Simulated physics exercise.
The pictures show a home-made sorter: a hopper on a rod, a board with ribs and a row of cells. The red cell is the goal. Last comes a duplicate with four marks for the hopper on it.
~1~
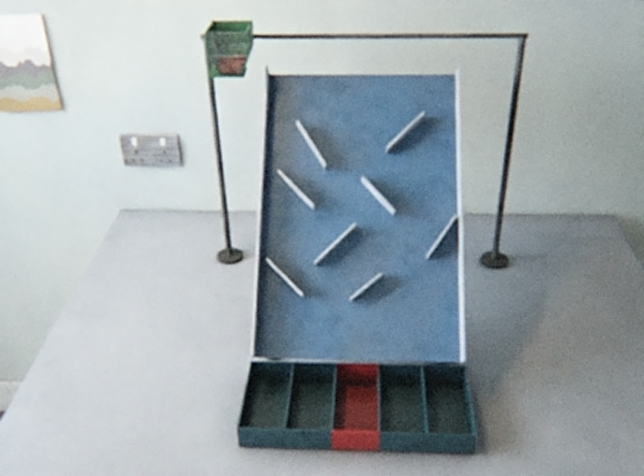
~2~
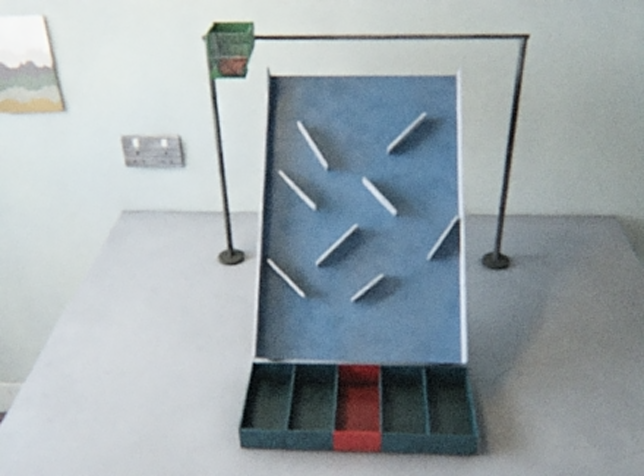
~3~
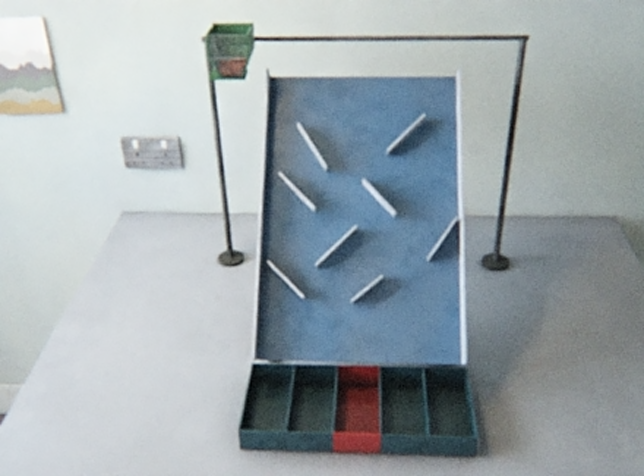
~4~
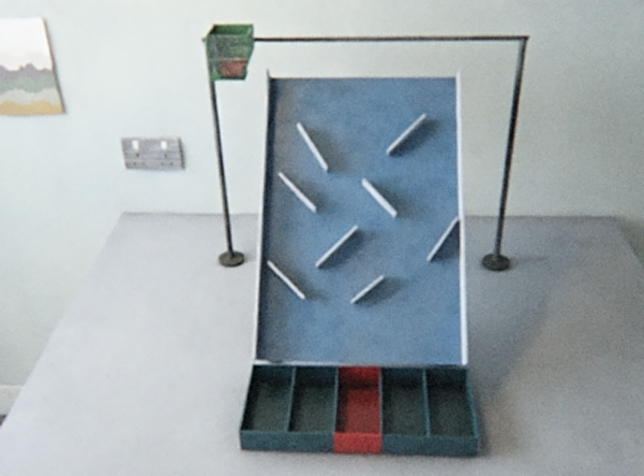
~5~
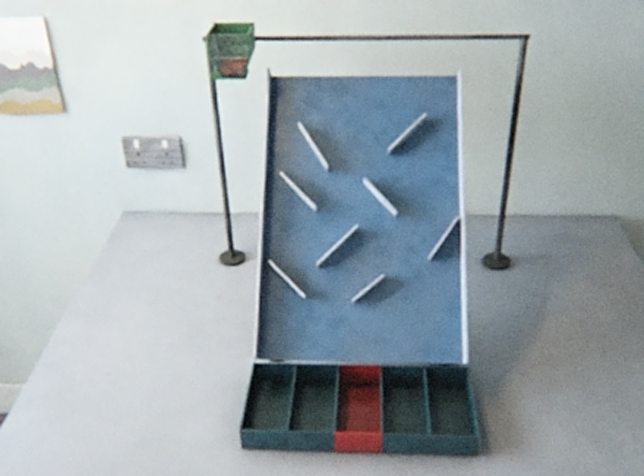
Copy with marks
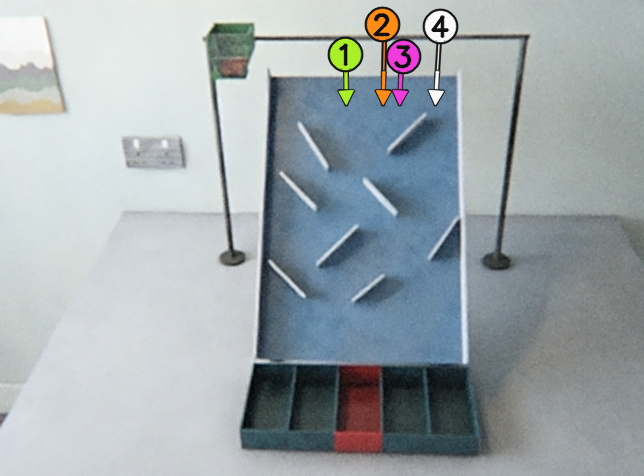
At the start, a green hopper with something reddish inside hangs at the left end of a dark rod, beside a tilted blue board with white ribs above a row of five cells, the middle one red. Nothing visibly moves after that, and the hopper stays in place through the end.
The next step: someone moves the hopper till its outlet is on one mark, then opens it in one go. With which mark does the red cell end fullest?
Take 4.
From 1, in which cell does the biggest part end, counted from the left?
It is the second one.
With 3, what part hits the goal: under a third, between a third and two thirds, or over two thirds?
It is under a third.
On the marked copy, mark 1 meets the board at (346, 99); mark 2 meets the board at (383, 99); mark 3 meets the board at (399, 99); mark 4 meets the board at (435, 99).
If 1 is chosen, a small part in the red cell, most in other cells, a small part held on the board, a stray few outside the box.
If 2 is chosen, a small part in the red cell, most in other cells, a small part held on the board, a stray few outside the box.
If 3 is chosen, a stray few in the red cell, most in other cells, a small part held on the board, a small part outside the box.
If 4 is chosen, about a third in the red cell, about half in other cells, a small part held on the board, a small part outside the box.
